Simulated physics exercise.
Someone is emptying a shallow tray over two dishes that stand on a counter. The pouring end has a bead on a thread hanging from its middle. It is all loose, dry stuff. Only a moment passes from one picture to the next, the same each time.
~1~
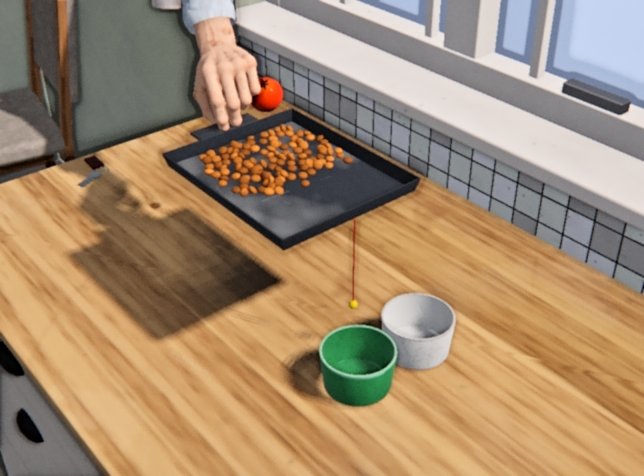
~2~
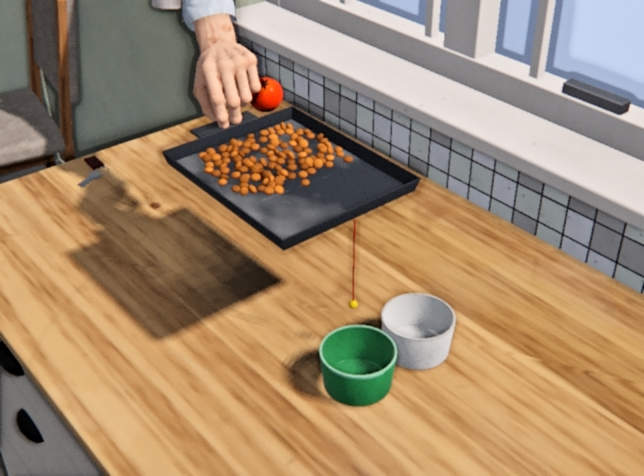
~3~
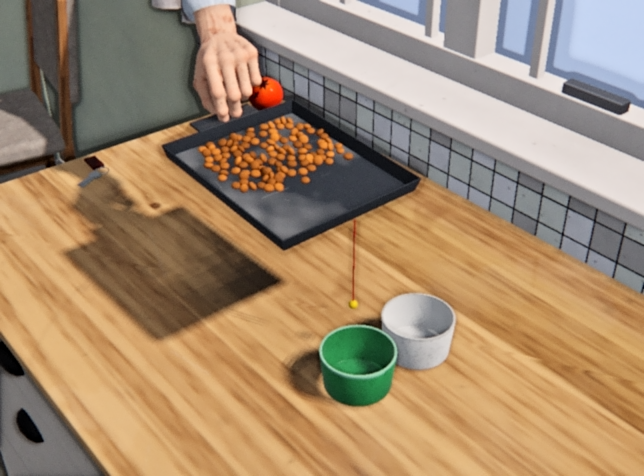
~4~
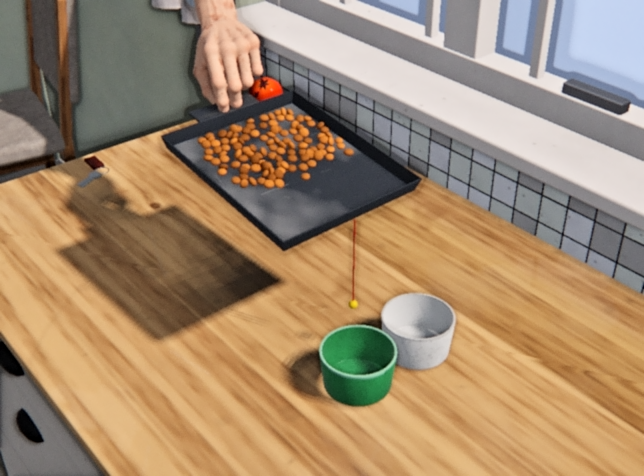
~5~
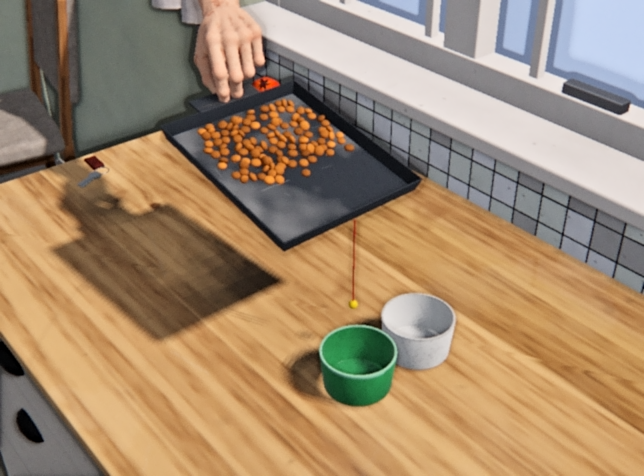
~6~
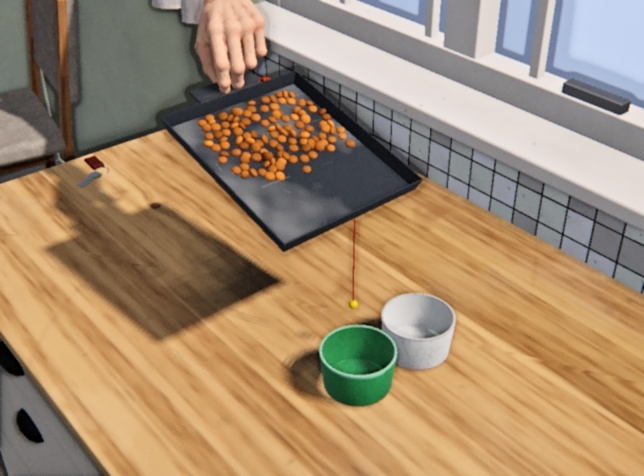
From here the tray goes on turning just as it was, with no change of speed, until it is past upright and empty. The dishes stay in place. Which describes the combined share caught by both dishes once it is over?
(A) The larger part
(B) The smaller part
Answer: A.
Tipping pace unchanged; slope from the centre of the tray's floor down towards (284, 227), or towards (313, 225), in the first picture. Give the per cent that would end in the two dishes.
You'd see roughly 0 per cent the first time and 30 per cent the second.
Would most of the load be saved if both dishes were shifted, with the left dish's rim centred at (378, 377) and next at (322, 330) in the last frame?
In the first position shy of half, in the second shy of half.
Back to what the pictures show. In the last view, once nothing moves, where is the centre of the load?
At about (364, 377), give or take.
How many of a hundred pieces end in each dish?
Left dish: 40 %, right dish: 30 %.
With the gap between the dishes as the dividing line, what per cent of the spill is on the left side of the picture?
It comes to about 70 percent.
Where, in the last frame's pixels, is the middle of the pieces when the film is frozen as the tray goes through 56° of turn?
The load is centred around (346, 212).
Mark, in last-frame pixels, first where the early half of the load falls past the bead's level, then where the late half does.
About (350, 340), and after that about (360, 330).
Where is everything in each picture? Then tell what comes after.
Corners of the pouring end at (283, 237) and (415, 178), level; middle of the load at (273, 160), bits of cat kibble; left dish at (383, 384); right dish at (443, 348); bead on its thread at (353, 304), in the first picture.
Corners of the pouring end at (283, 237) and (415, 178), level; middle of the load at (273, 159), in the second picture.
Corners of the pouring end at (284, 237) and (416, 178), tipped barely, level across its low end; middle of the load at (273, 154), in the third picture.
Corners of the pouring end at (284, 238) and (416, 178), tipped a little, level across its low end; middle of the load at (273, 148), in the fourth picture.
Corners of the pouring end at (285, 239) and (417, 178), tipped a little, level across its low end; middle of the load at (273, 141), in the fifth picture.
Corners of the pouring end at (285, 240) and (417, 178), tipped a little, level across its low end; middle of the load at (274, 135); left dish at (383, 384); right dish at (443, 348), in the sixth picture.
Soon, tray tipped steeply; nearly all on the tray; a small part in the air.
A while on, tray tipped right over; about two thirds on the tray; a small part in the left dish; a small part in the right dish; a small part outside both; a small part in the air.
Towards the end, tray tipped past a quarter turn; about a third in the left dish; about a third in the right dish; about a quarter outside both.
Finally, tray tipped past a quarter turn; about a third in the left dish; about a third in the right dish; about a quarter outside both.
